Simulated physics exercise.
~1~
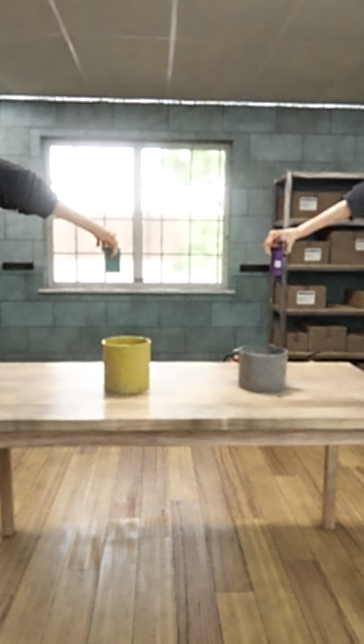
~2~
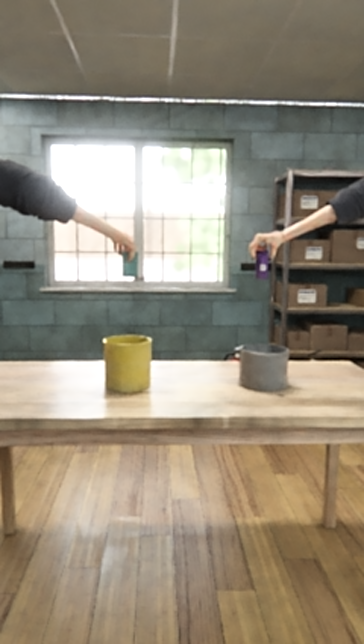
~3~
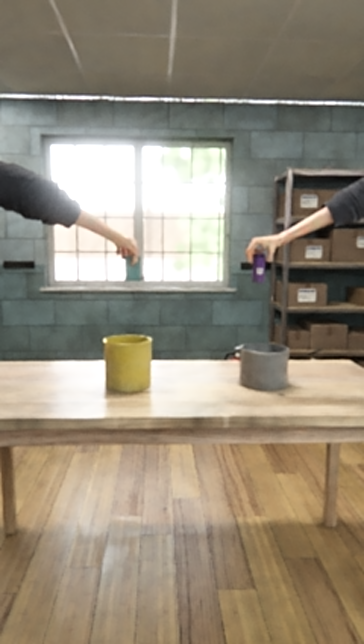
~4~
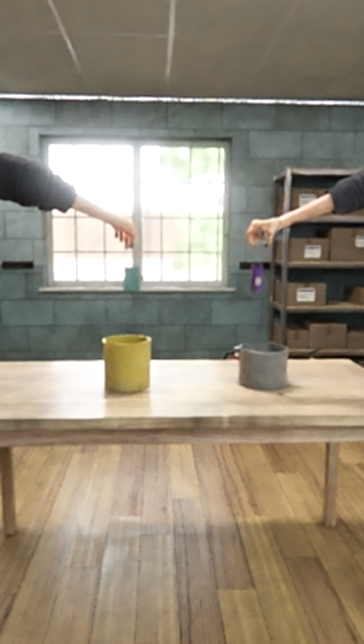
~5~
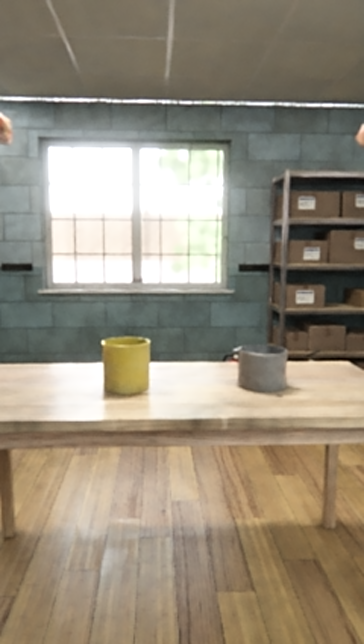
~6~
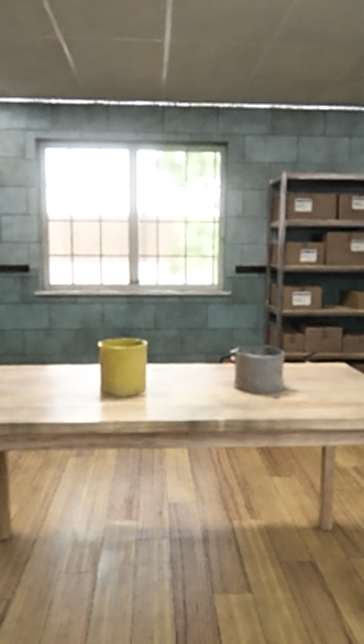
In a room with grey-green block walls, a bright window and a shelf of boxes, a slightly swaying camera faces a pale wooden table on a plank floor. A yellow pot stands left of centre and a grey bucket to its right. Two dark-sleeved arms reach in from either side, the left hand holding a small turquoise block and the right a purple shaker. The hands move inward above the containers, pause, then let go, and both objects fall upright. The hands draw back out of view, and both objects end inside the containers, hidden from sight.
